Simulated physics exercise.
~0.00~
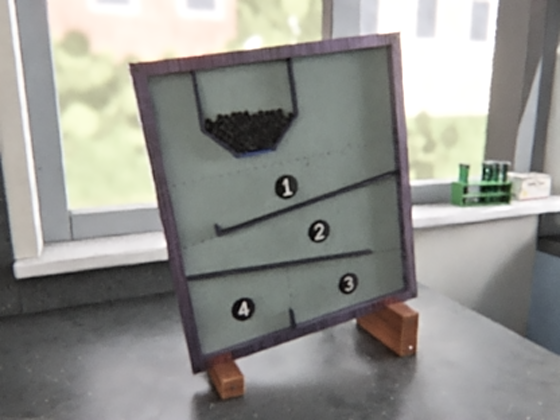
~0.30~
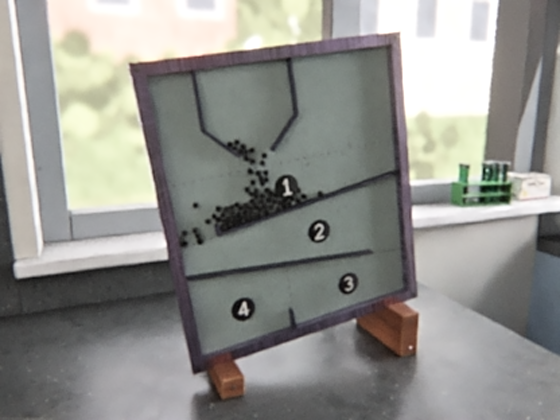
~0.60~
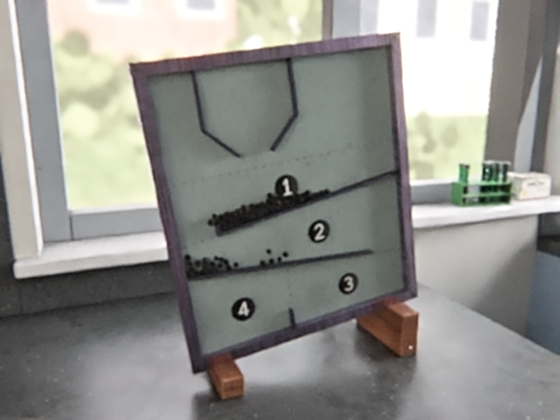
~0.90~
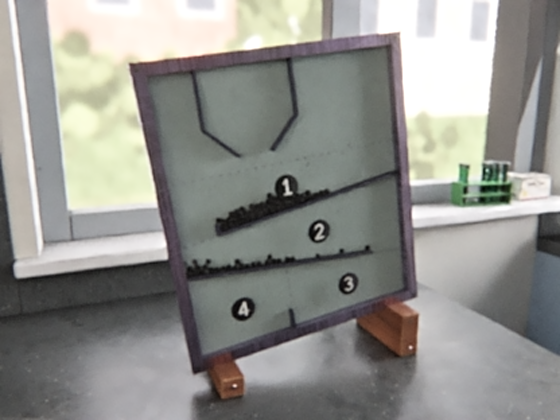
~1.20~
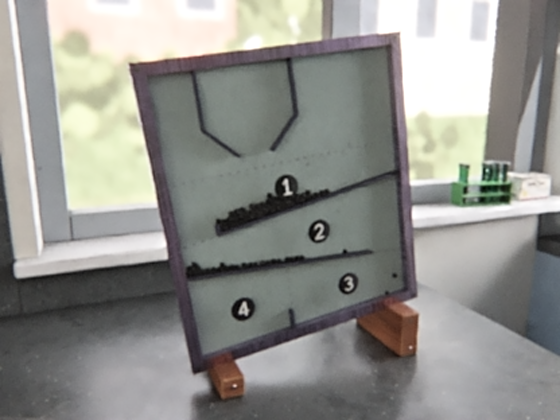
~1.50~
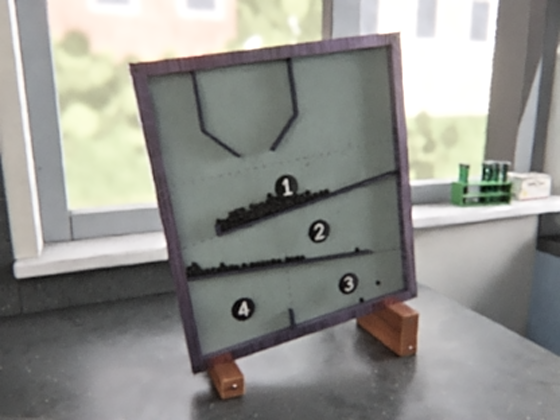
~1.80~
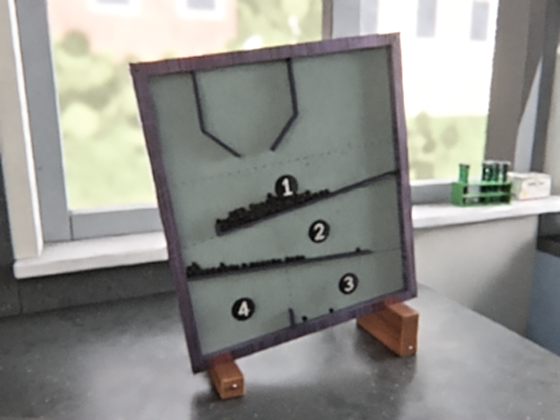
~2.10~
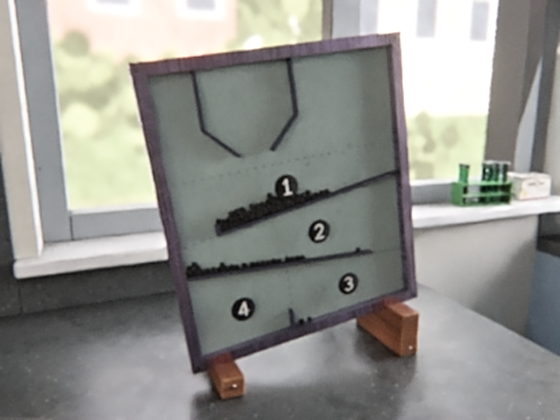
Black beads drop from the hopper, spill down two sloping ledges, and settle mostly on the upper one.
